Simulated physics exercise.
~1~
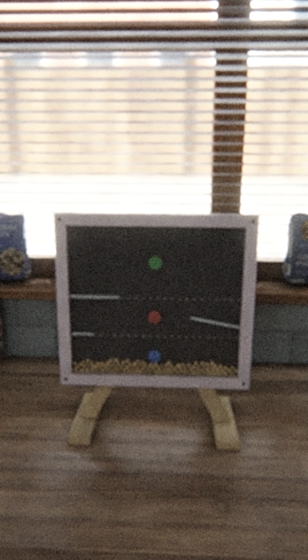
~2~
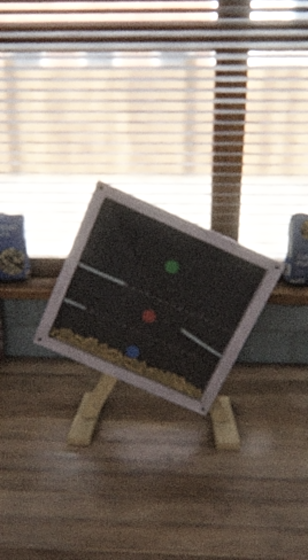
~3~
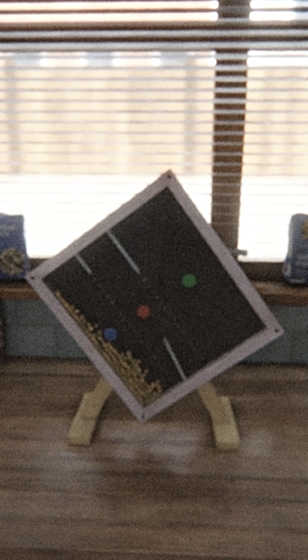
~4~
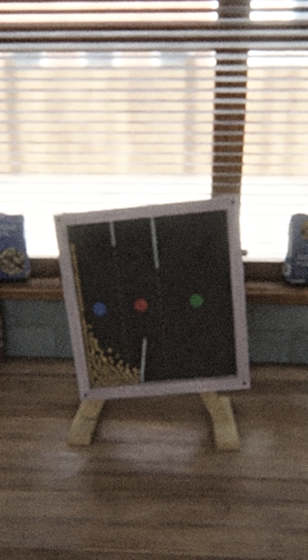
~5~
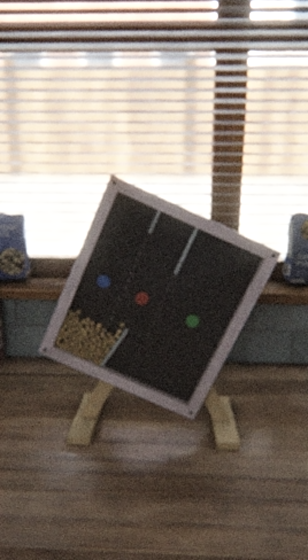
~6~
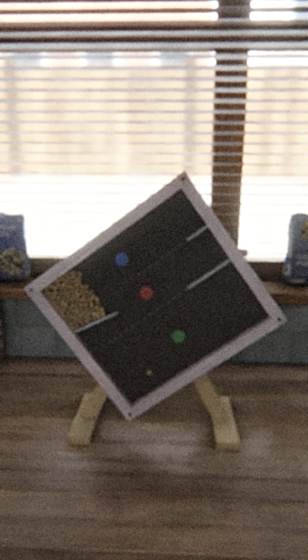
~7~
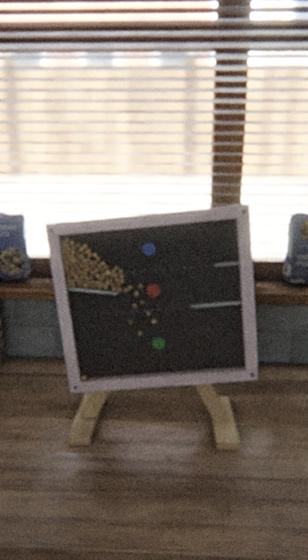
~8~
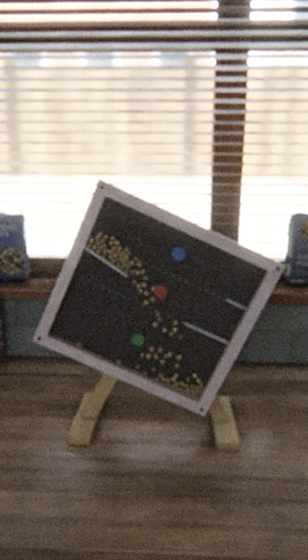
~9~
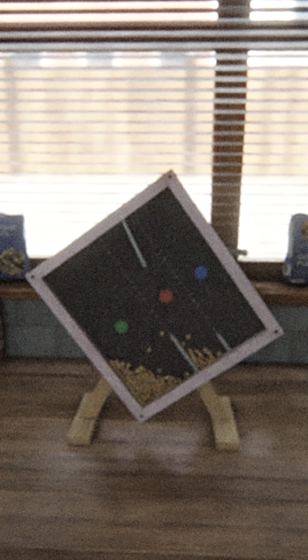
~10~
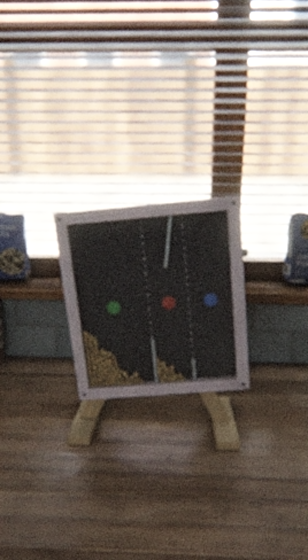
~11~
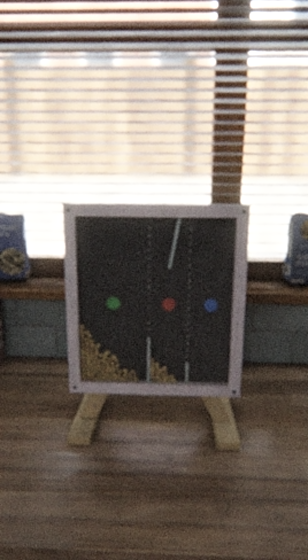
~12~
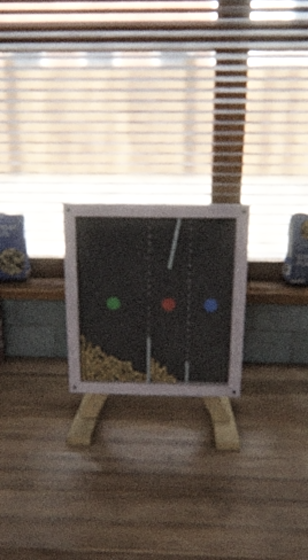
Square framed box of pale beads turning clockwise on a wooden stand, beads tumbling past ledges and settling mostly beneath the green dot.
